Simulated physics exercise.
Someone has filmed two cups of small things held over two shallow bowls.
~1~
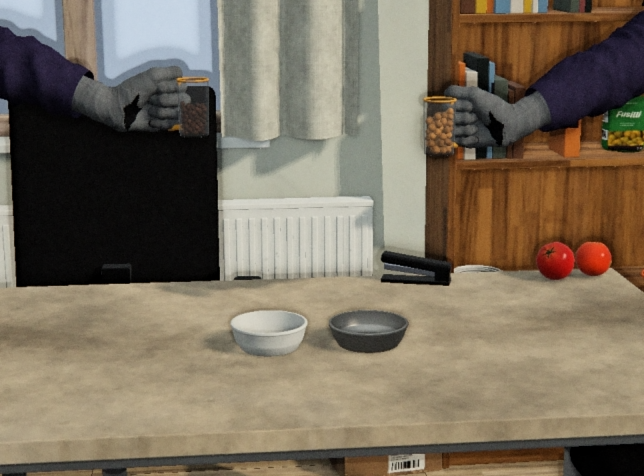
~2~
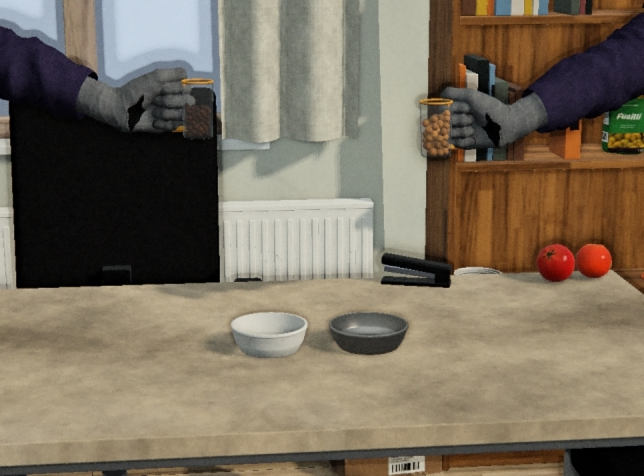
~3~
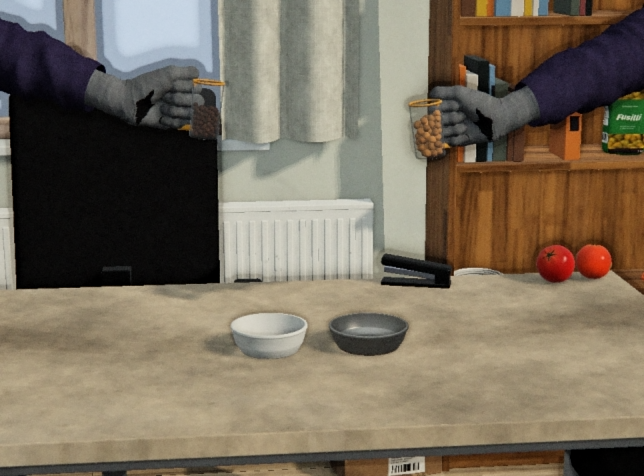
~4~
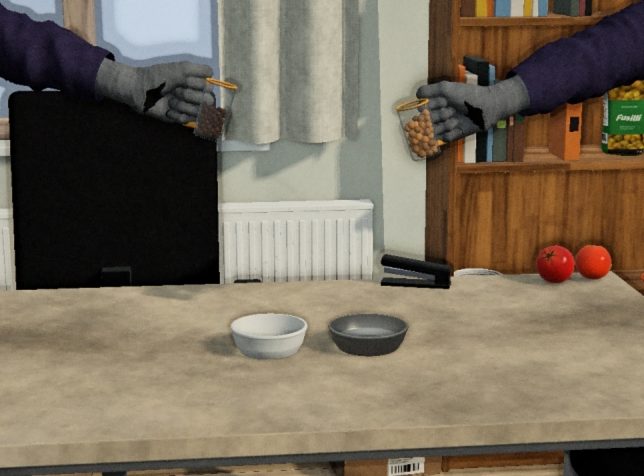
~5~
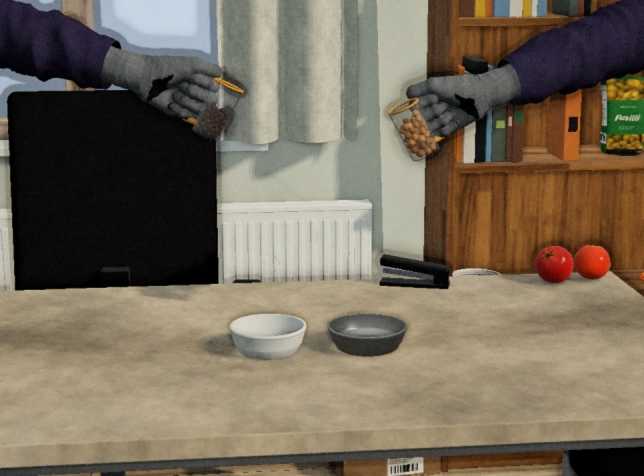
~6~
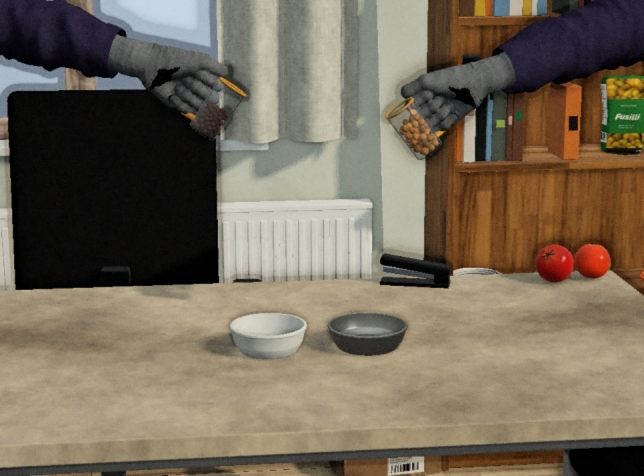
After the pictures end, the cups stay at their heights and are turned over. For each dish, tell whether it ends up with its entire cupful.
Result - left dish: Some lost, right dish: Some lost.
Then, 0.50 s past the last view, left, all still in the cup; right, all still in the cup.
Then, 0.94 s past the last view, left, nearly all still in the cup, a small part in the air; right, nearly all still in the cup, a stray few in the air.
Then, 1.32 s past the last view, left, about half in the dish, a stray few outside the dish, about half in the air; right, about half in the dish, about half in the air.
Finally, left, most in the dish, about a quarter outside the dish; right, nearly all in the dish, a small part outside the dish.
